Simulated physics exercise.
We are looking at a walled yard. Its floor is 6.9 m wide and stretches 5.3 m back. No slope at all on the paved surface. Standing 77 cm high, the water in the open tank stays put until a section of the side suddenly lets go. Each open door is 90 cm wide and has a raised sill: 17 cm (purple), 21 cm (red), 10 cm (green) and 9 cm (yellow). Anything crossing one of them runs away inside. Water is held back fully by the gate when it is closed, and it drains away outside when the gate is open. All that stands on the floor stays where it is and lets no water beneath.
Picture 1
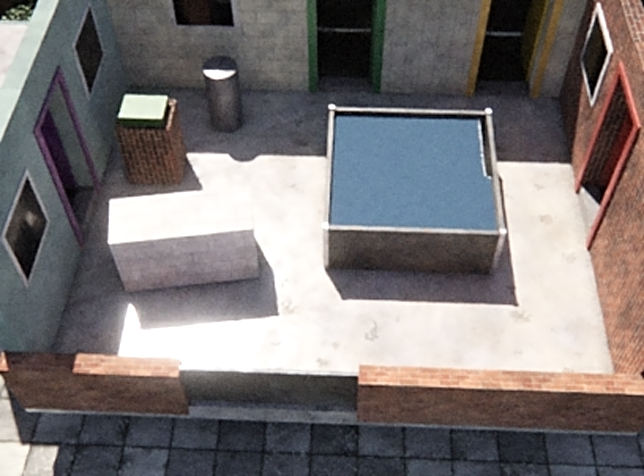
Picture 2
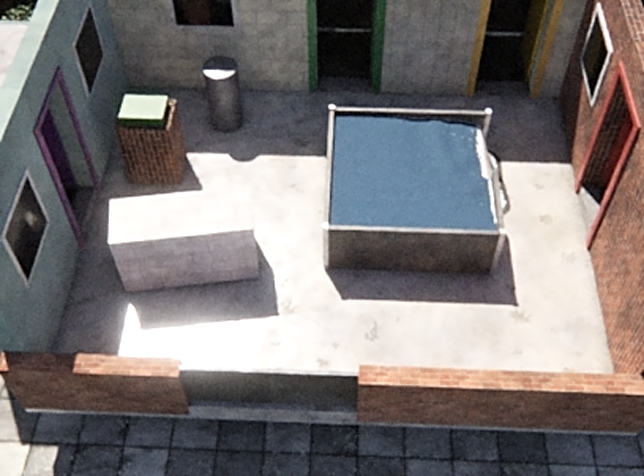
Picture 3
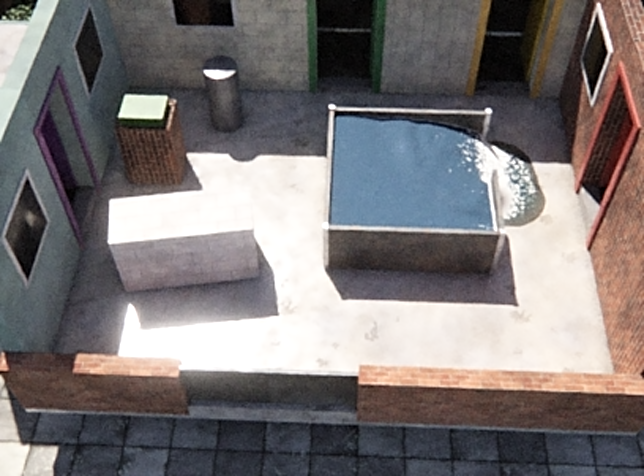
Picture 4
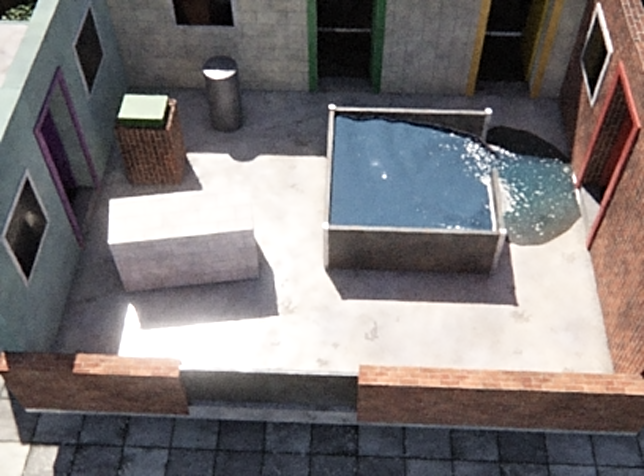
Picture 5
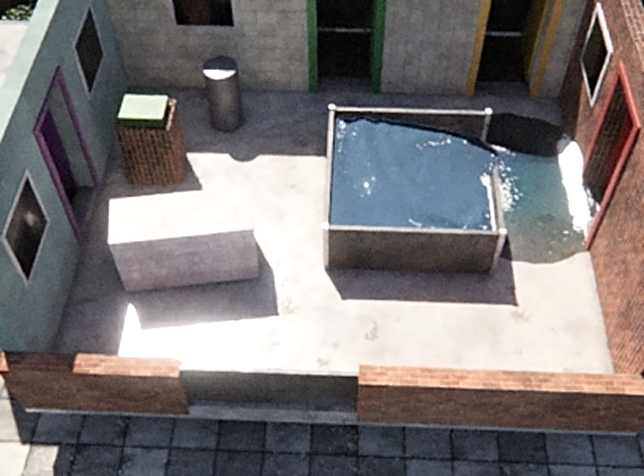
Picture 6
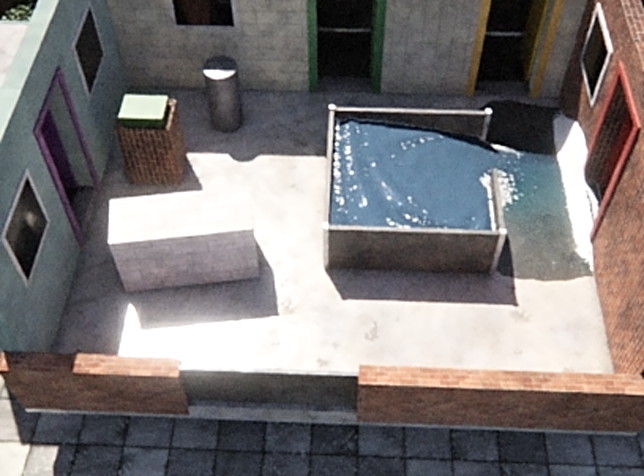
Blue water pours from a gap in the right side of an open tank and spreads across the pale floor of a walled yard, seen from above by a still camera. A white block, a brick pillar with a green top and a grey cylinder stand to the left. Foaming at first, the water reaches the right wall by the red doorway, then widens toward the front as the tank's surface ripples and lowers.
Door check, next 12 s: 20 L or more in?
In order: The purple door holds the inflow within the limit. The red door lets the inflow top the limit. The green door holds the inflow within the limit. The yellow door lets the inflow top the limit.
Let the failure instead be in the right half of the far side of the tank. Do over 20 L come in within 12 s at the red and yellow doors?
Measured against that limit, red comes out short of it and yellow comes out beyond it.
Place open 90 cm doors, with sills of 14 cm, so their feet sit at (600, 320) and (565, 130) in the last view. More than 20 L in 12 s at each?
In turn: Not over, past it.
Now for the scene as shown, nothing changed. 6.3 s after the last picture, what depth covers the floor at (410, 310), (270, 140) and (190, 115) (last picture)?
Reading - approx. 4 / 5 / 6 cm.
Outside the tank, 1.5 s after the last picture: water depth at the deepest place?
Up to near 52 cm.
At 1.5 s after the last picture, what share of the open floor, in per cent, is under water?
Roughly 30 percent.
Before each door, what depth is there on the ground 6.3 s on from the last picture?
Depths: Purple door 8 cm, red door 15 cm, green door 4 cm, yellow door 16 cm.
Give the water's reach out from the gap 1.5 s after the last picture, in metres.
Roughly 3.8 metres out.
Then, 0.7 s after the last picture water covers 15 % of the floor and is deepest (72 cm) near (556, 102); purple door not reached, red door 39 cm at the sill, 55 L in, green door not reached, yellow door 23 cm at the sill, 4 L in.
Then, 1.5 s after the last picture water covers 30 % of the floor and is deepest (52 cm) near (556, 102); purple door not reached, red door 37 cm at the sill, 142 L in, green door 2 cm at the sill, 0 L in, yellow door 29 cm at the sill, 91 L in.
Then, 2.8 s after the last picture water covers 55 % of the floor and is deepest (32 cm) near (559, 177); purple door not reached, red door 27 cm at the sill, 203 L in, green door 5 cm at the sill, 0 L in, yellow door 24 cm at the sill, 241 L in.
Then, 6.3 s after the last picture water covers 95 % of the floor and is deepest (19 cm) near (556, 102); purple door 8 cm at the sill, 0 L in, red door 15 cm at the sill, 222 L in, green door 4 cm at the sill, 0 L in, yellow door 16 cm at the sill, 418 L in.
Then, 11.3 s after the last picture water covers 100 % of the floor and is deepest (15 cm) near (327, 393); purple door 12 cm at the sill, 0 L in, red door 7 cm at the sill, 222 L in, green door 9 cm at the sill, 0 L in, yellow door 8 cm at the sill, 456 L in.
